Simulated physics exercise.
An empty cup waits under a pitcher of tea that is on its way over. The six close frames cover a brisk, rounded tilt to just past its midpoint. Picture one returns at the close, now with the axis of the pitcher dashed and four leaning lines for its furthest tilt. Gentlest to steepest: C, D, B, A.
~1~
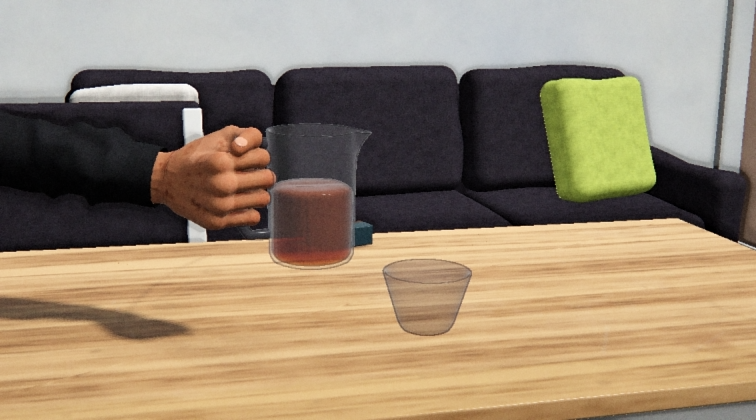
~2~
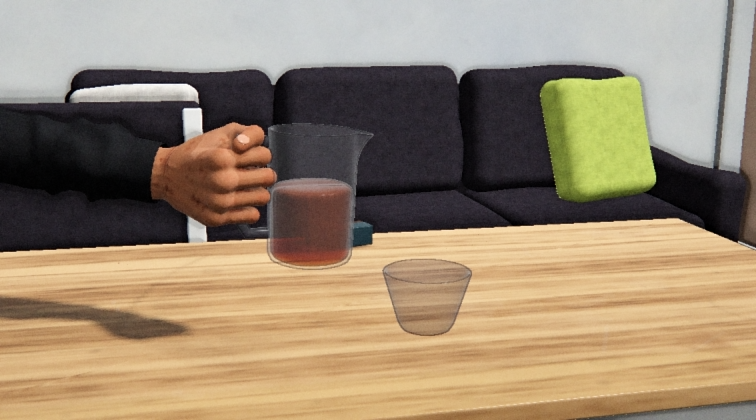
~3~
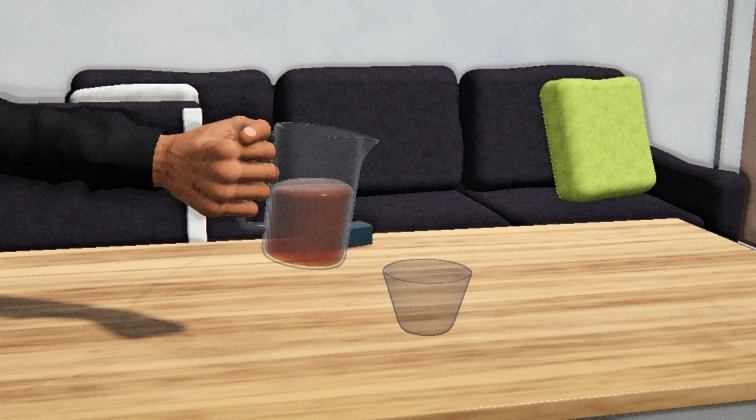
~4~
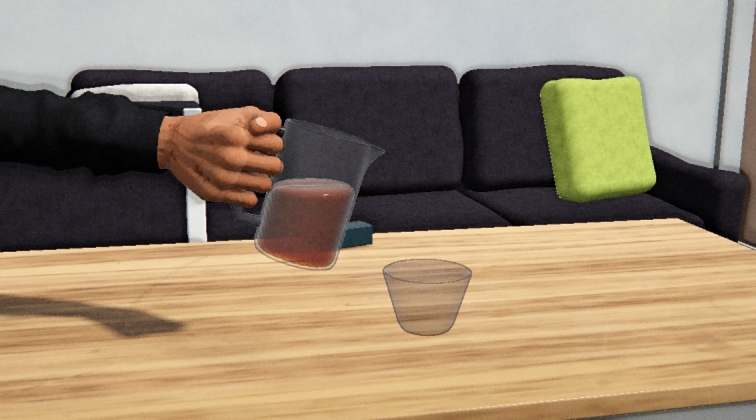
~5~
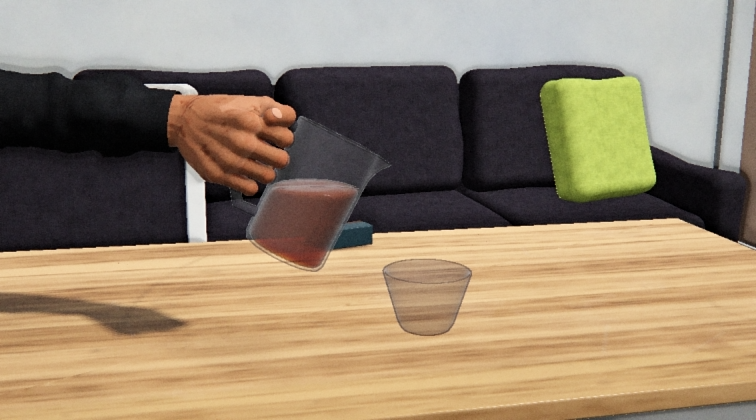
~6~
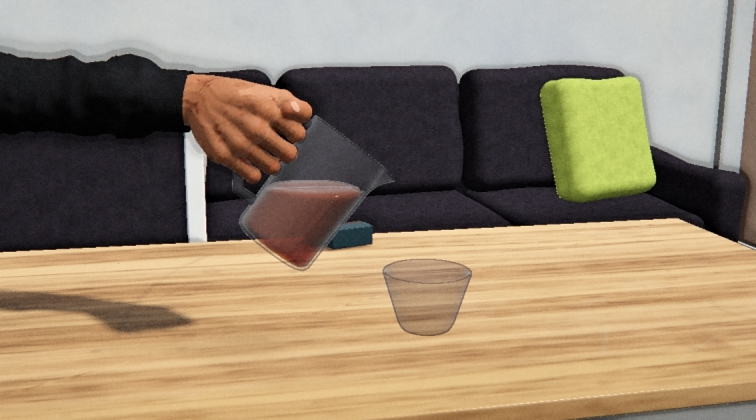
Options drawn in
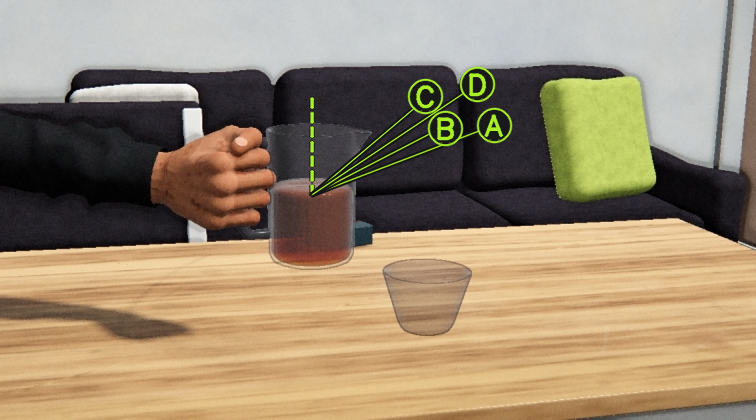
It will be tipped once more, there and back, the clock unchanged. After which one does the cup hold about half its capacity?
Mark A does it best.
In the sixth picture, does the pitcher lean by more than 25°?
Yes.
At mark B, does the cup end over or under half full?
Under.
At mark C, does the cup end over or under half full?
Under half.
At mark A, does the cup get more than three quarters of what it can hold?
No, it does not.
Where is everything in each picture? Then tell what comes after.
In the first picture, upright, lip at (369, 132); rim of the cup round (427, 270); nothing has left yet.
In the second picture, upright, lip at (371, 134); nothing has left yet.
In the third picture, tipped about 8°, lip at (376, 140); nothing has left yet.
In the fourth picture, tipped about 16°, lip at (383, 150); nothing has left yet.
In the fifth picture, tipped about 27°, lip at (389, 164); nothing has left yet.
In the sixth picture, tipped about 38°, lip at (393, 179); nothing has left yet.
On the marked copy, A at (478, 131); B at (428, 134); C at (413, 108); D at (462, 93).
With A, the cup ends with about 48 % of what it can hold; 4 % of the tea is spilt.
With B, the cup ends with about 26 % of what it can hold; 3 % of the tea is spilt.
With C, the cup ends with about 3 % of what it can hold.
With D, the cup ends with about 12 % of what it can hold.
